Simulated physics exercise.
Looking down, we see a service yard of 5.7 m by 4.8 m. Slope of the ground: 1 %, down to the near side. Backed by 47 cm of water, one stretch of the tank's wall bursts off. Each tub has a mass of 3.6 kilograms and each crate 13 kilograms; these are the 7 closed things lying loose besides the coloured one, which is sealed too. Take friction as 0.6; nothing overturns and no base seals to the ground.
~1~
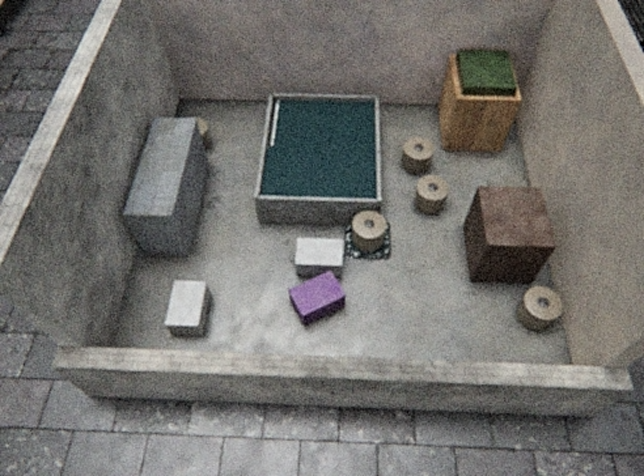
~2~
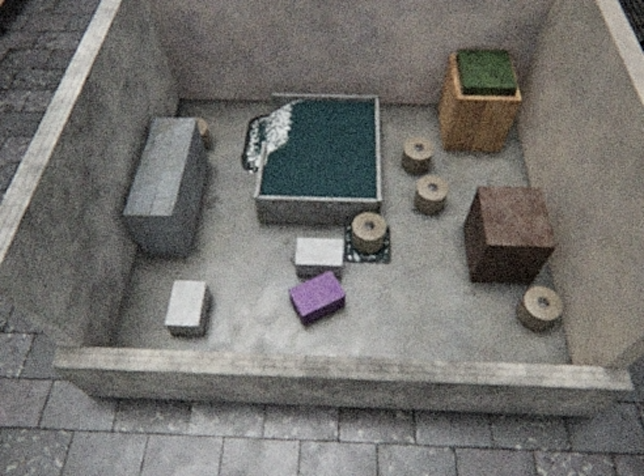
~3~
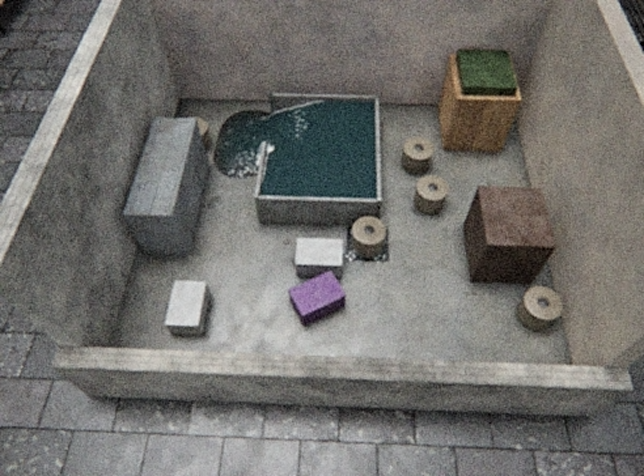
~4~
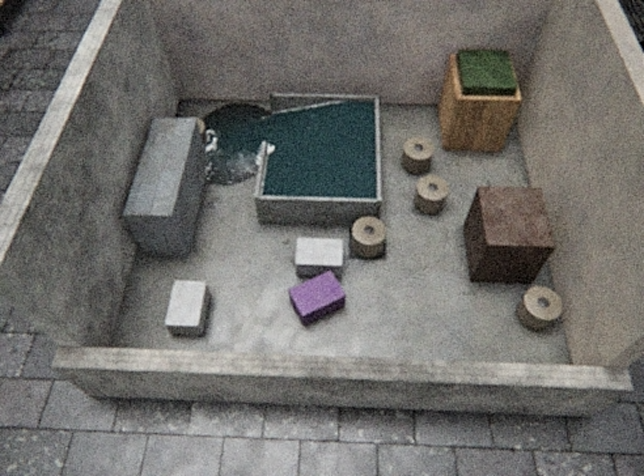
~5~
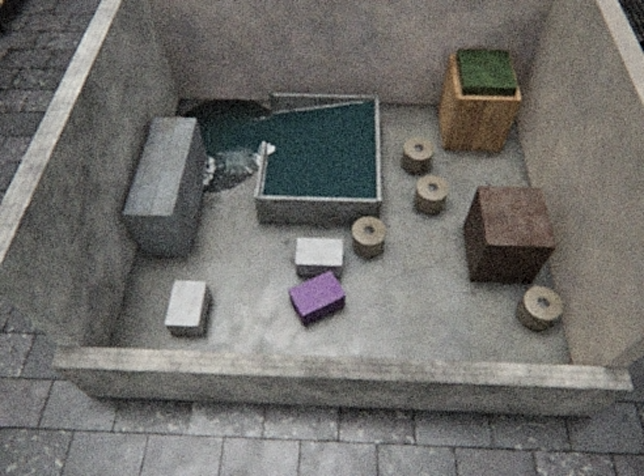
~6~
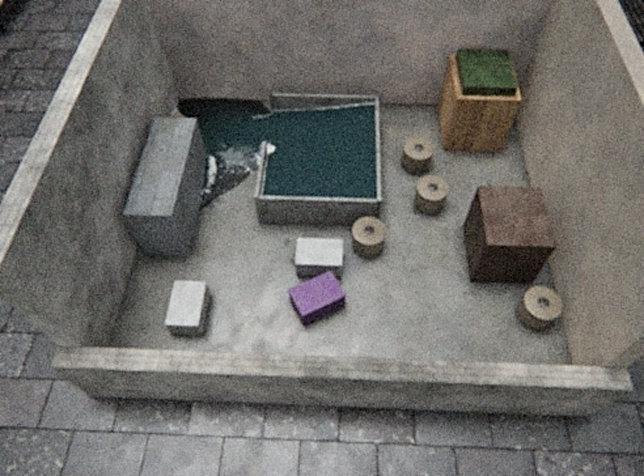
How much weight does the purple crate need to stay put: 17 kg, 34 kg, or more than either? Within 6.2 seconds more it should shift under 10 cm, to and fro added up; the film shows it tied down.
It needs only 17 kg.
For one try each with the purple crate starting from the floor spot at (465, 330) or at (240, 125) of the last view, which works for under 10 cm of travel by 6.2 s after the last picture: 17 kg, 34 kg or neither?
Taking the two tries in order, even the light one works and both fall short.
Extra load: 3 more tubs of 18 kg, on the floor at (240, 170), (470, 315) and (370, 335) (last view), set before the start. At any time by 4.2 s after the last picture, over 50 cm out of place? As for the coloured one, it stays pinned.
Taking them one by one: Above the mark; below the mark; below the mark.
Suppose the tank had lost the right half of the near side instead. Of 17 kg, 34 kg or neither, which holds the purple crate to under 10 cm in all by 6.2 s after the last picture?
Note: No mass sufficient.
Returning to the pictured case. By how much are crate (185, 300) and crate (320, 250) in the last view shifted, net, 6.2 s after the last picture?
30 cm and 0 cm.
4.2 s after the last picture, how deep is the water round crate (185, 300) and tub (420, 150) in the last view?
I'd estimate 12 cm for the first and 2 cm for the second.
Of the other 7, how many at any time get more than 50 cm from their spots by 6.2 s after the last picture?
Total: 2.
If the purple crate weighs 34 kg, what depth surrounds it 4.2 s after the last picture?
Depth: Approx. 3 cm.
Then, 0.6 s after the last picture the purple crate would be 0 cm from its start with 17 kg and 0 cm from its start with 34 kg; 0 cm of water round it then.
Then, 2.3 s after the last picture the purple crate would be 0 cm from its start with 17 kg and 0 cm from its start with 34 kg; 0 cm of water round it then.
Then, 4.2 s after the last picture the purple crate would be 0 cm from its start with 17 kg and 0 cm from its start with 34 kg; 3 cm of water round it then.
Then, 6.2 s after the last picture the purple crate would be 0 cm from its start with 17 kg and 0 cm from its start with 34 kg; 5 cm of water round it then.
